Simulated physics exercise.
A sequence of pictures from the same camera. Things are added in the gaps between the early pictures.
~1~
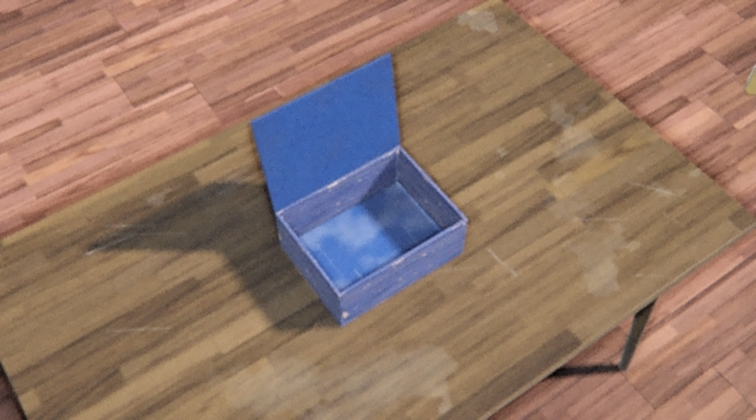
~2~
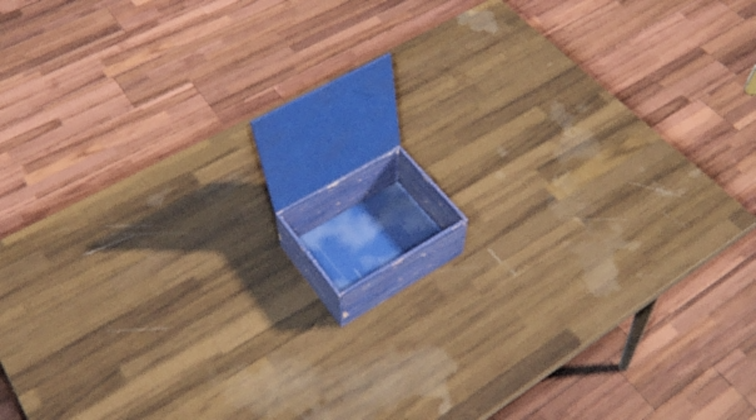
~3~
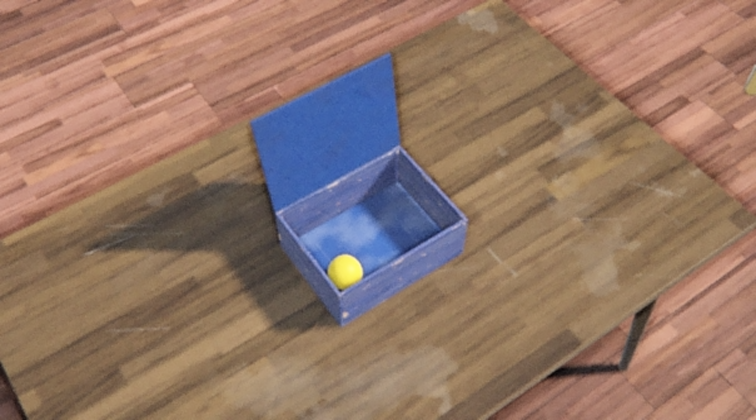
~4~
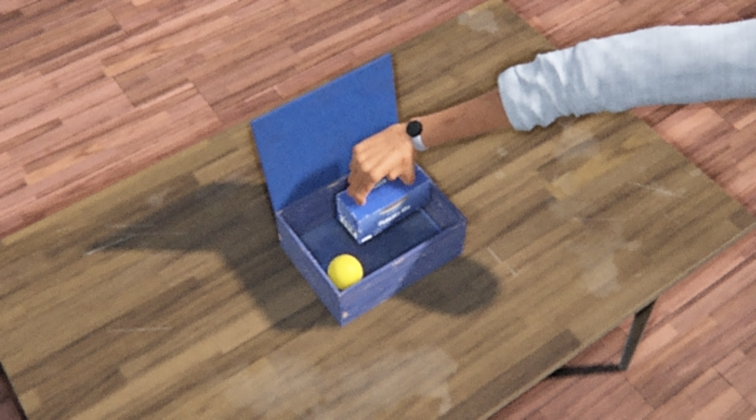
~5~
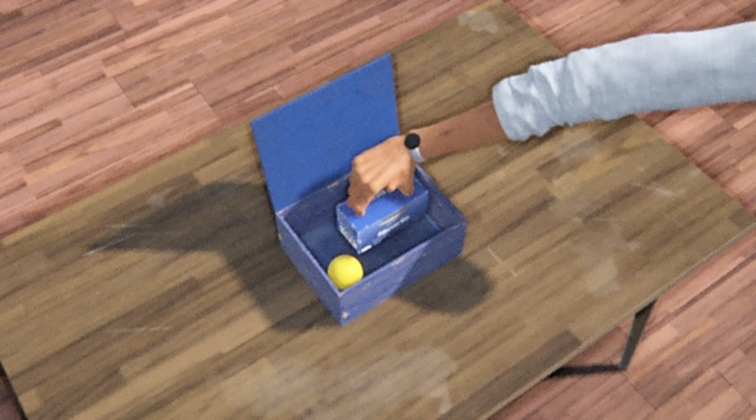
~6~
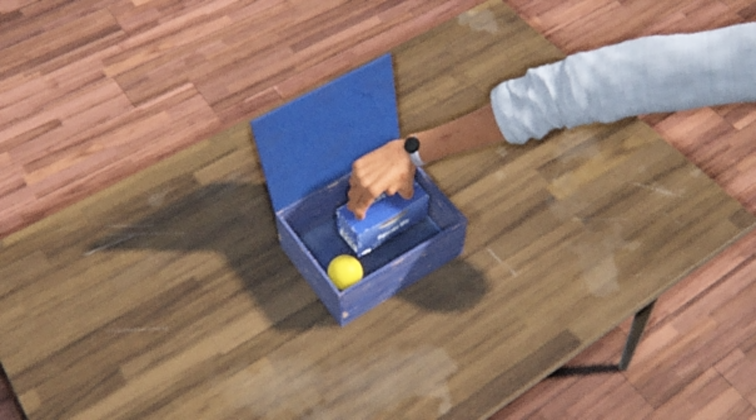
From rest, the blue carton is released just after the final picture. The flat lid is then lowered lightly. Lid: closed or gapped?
Closed.
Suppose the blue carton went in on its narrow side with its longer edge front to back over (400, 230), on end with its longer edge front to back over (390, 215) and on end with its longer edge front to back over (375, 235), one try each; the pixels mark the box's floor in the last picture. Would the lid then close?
First - shut down; second - not shut; third - not shut.
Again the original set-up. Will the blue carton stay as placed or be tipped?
Well, it stays just as set.
Then, 0.70 s after the last picture, blue carton slid a little near (390, 231).
Then, 1.50 s after the last picture, lid 63° above the rim; blue carton slid a little near (390, 231); yellow lemon rolled a little.
Then, 1.90 s after the last picture, lid 17° above the rim; blue carton slid a little near (390, 231); yellow lemon rolled a little.
At rest, lid shut; moved from the start, blue carton; yellow lemon in place. Seen from the same camera at the end, blue carton near (390, 231).
